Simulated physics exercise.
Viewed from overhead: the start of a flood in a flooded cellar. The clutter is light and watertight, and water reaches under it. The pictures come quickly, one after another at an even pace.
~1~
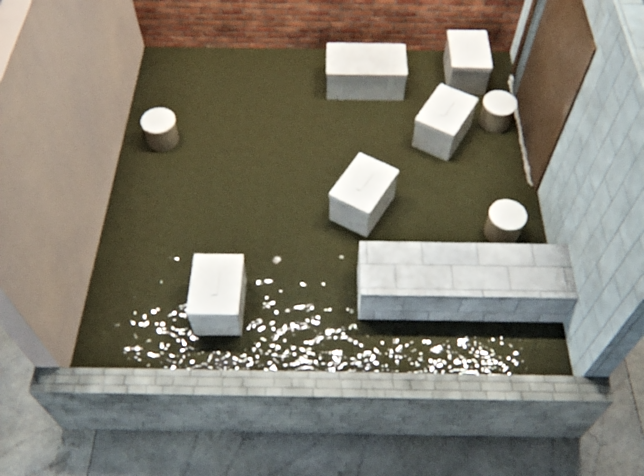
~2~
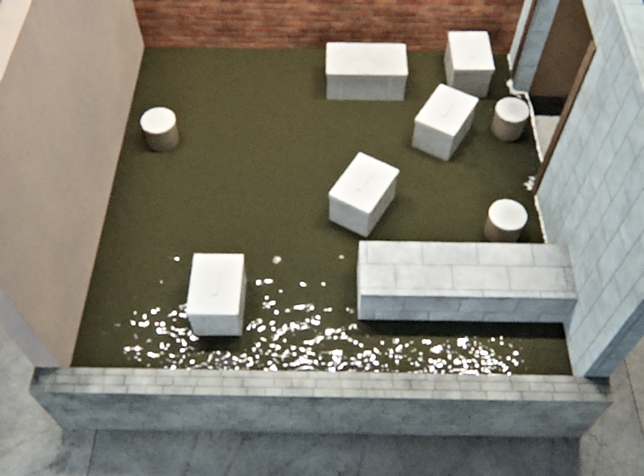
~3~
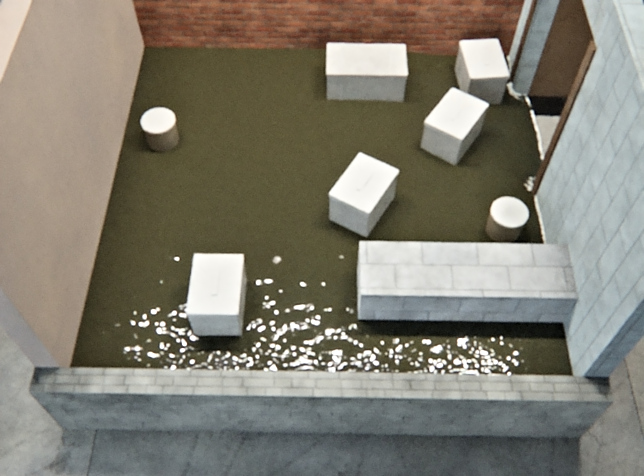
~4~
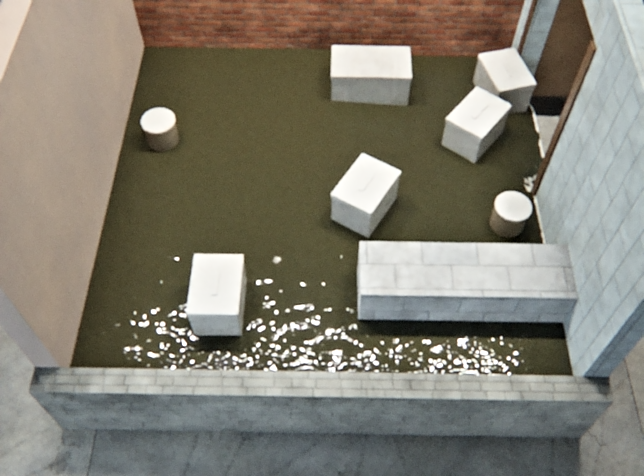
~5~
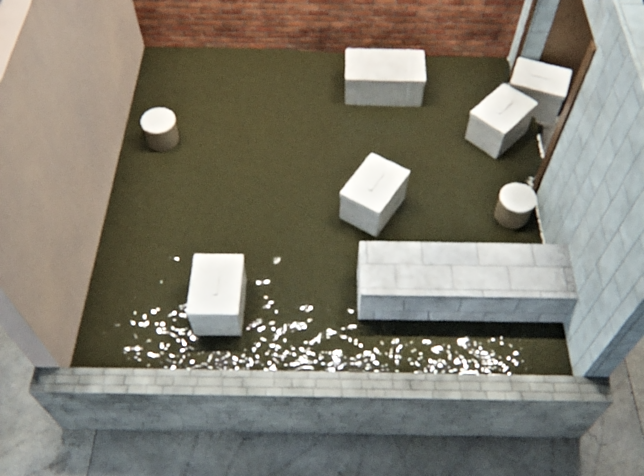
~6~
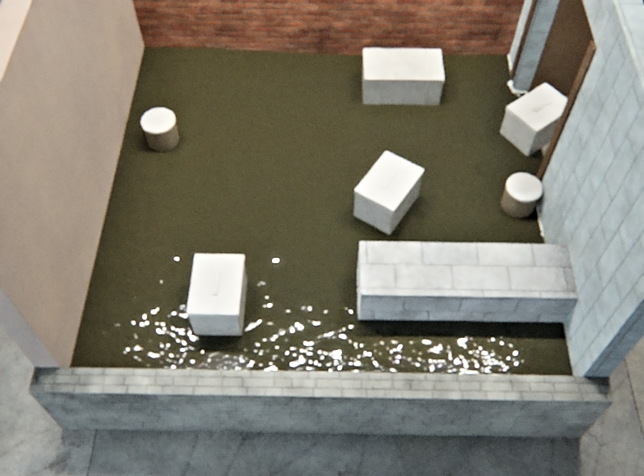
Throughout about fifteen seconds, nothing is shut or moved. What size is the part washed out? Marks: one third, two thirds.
It falls in the highest third.
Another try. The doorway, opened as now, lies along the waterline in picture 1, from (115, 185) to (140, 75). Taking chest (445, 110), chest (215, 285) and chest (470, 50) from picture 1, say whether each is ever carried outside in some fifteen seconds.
One after the other: No, washed out, kept in.
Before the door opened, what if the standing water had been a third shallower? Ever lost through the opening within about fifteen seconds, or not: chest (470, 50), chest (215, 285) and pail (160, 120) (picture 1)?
Escapes; retained; retained.
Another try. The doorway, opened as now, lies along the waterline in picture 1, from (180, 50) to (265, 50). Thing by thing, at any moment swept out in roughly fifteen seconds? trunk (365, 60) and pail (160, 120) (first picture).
First one leaves, second one leaves.
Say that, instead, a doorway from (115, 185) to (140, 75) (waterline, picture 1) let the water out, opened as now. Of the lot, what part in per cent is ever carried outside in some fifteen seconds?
Estimated share: Around 50 %.
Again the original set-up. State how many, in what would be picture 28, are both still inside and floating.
2.
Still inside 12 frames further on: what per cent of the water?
Close to 64 per cent.
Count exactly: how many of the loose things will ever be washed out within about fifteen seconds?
So the number is 6.
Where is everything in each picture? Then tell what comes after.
The first frame shows a chest at (447, 109) floats; a pail at (508, 214), afloat; 0 of 8 have shifted.
The second frame shows a chest at (447, 109) floats; a pail at (508, 215), afloat; 1 of 8 have shifted.
The third frame shows a chest at (457, 113) floats, close to its start; a pail at (510, 212), afloat, close to its start; 4 of 8 have shifted.
The fourth frame shows a chest at (479, 112), afloat, a stride from its start; a pail at (513, 206) floats, close to its start; 4 of 8 have shifted.
The fifth frame shows a chest at (504, 108) floats, a stride from its start; a pail at (518, 197), afloat, close to its start; 6 of 8 have shifted.
The sixth frame shows a chest at (541, 106), afloat, a stride from its start; a pail at (524, 187) floats, a stride from its start; 6 of 8 have shifted.
A moment on, 4 of 8 are out; 4 afloat.
Next, 6 of 8 are out; 2 afloat.
Later, 6 of 8 are out; 2 afloat.
In the end, 6 of 8 are out; 2 afloat.
